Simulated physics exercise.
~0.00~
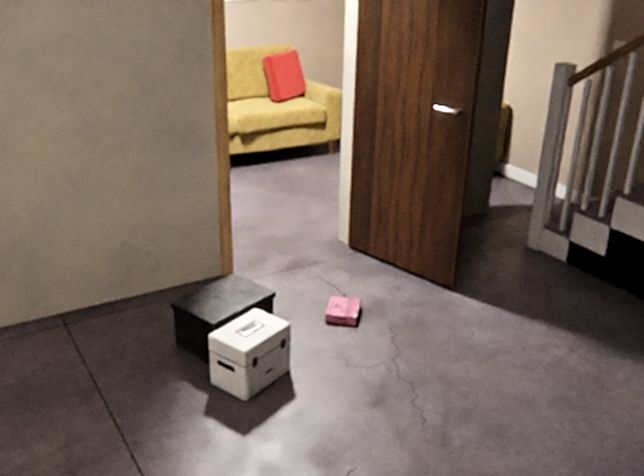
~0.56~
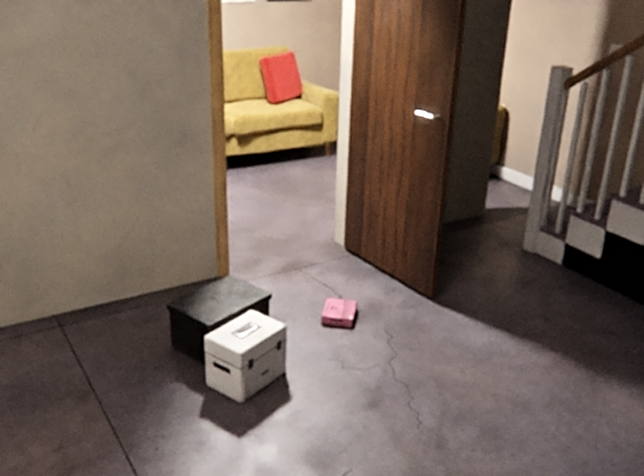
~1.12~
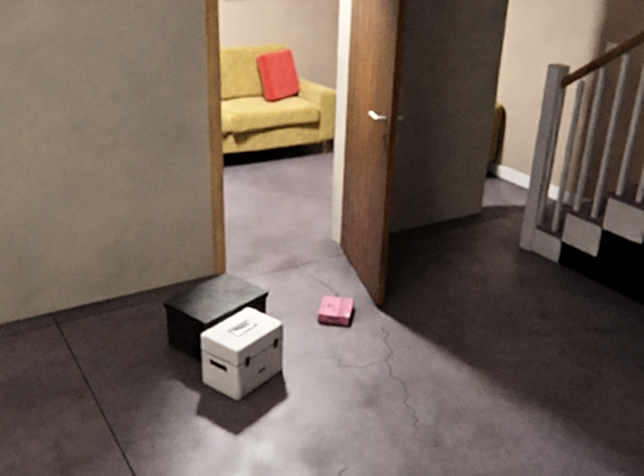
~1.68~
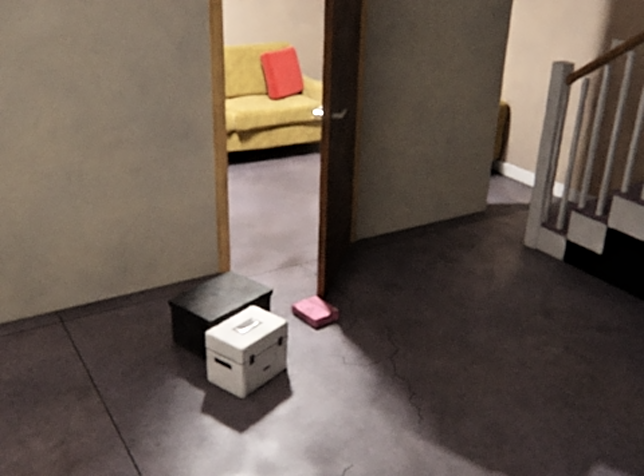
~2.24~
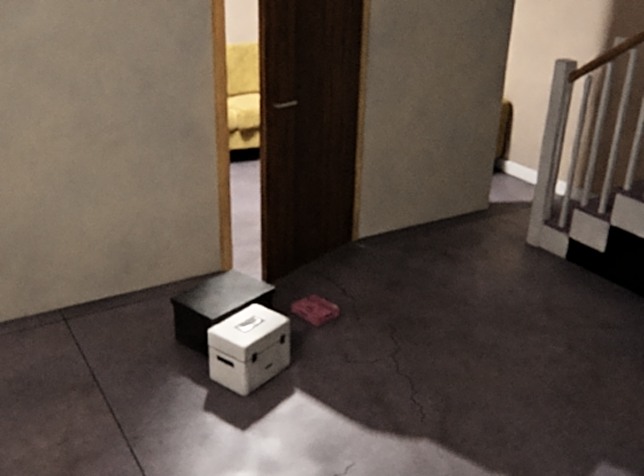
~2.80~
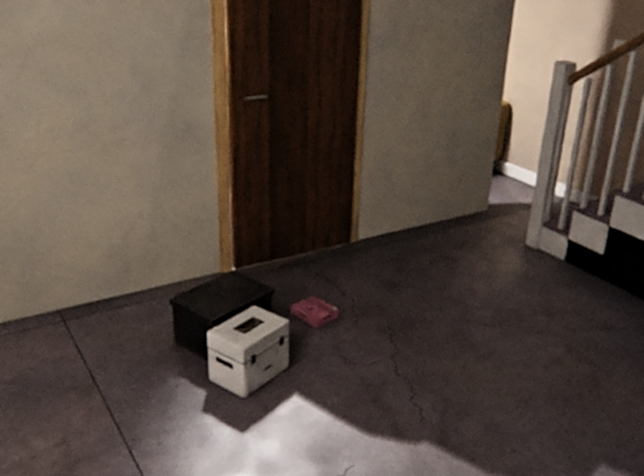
A dark wooden door stands open in a grey-floored hallway, seen from slightly above by a gently swaying camera, with a yellow sofa and red cushion in the room beyond. A black box and a white box sit together left of centre, a small pink packet lies to their right, and a staircase rises at the far right. The door swings leftwards towards its frame, and as it passes, the packet shifts a short way left. The door keeps swinging, hides the sofa and ends shut, with the packet resting before it and both boxes unmoved.
